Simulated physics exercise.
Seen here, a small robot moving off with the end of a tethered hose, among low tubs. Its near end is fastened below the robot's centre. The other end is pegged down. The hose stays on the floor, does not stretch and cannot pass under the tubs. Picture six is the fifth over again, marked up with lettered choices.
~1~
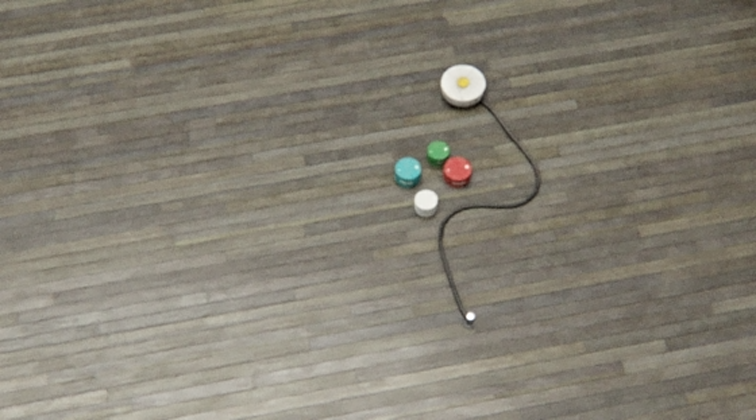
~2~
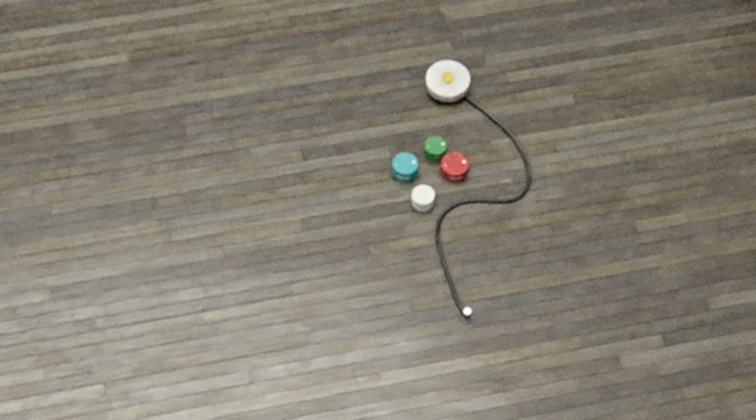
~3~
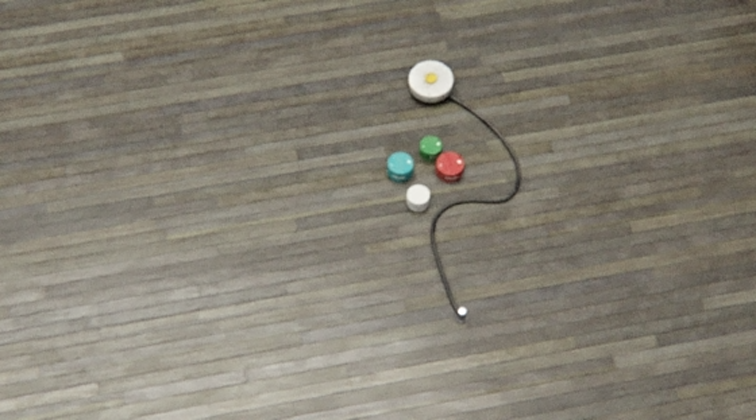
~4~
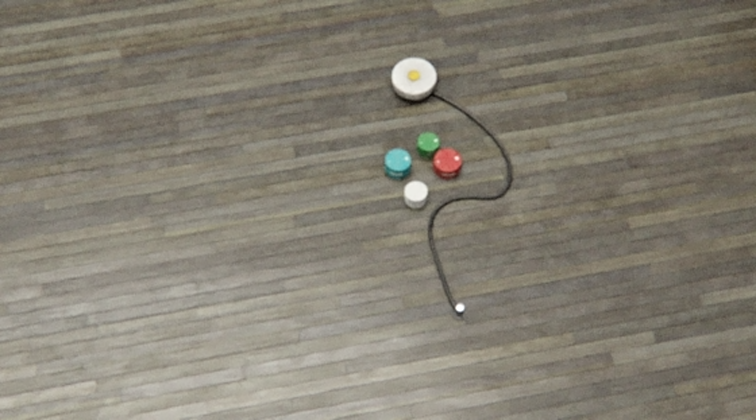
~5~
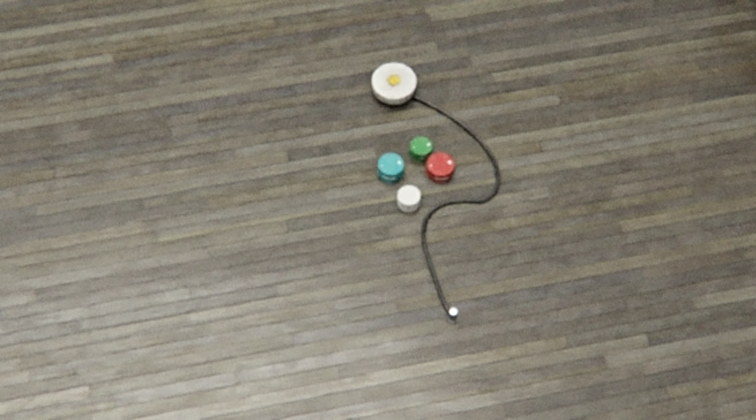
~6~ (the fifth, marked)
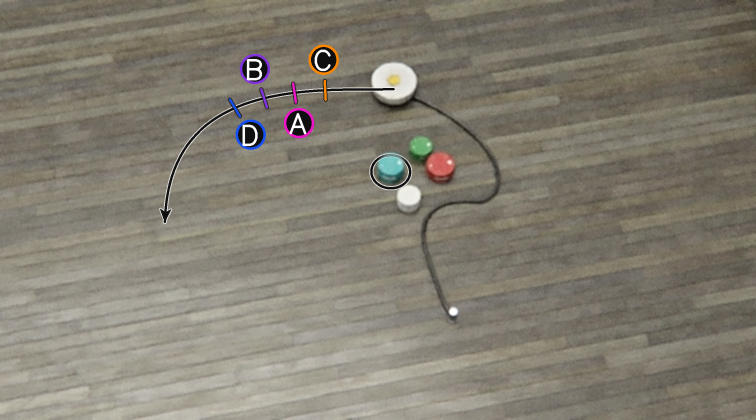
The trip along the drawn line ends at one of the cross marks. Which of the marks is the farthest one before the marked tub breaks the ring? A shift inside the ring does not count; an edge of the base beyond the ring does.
At B, and not beyond.
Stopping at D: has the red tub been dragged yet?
Yes.
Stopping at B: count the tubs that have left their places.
Two.
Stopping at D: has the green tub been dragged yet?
Yes.
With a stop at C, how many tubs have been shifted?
By then, none.
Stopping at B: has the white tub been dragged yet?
No.
On the copy, A at (294, 93); B at (264, 98); C at (325, 90); D at (235, 108); the ring at (391, 172); the route from (394, 89) via (237, 107) to (165, 222).
On B. First, robot (349, 85); turquoise tub (391, 168).
Then, robot (303, 87); turquoise tub (391, 168).
Finally, robot (263, 94); red tub (426, 173); green tub (410, 156); turquoise tub (391, 168); the turquoise tub is still in its ring.
By contrast, A is safe but short; C is safe but short; D drags the ringed tub to (372, 180).
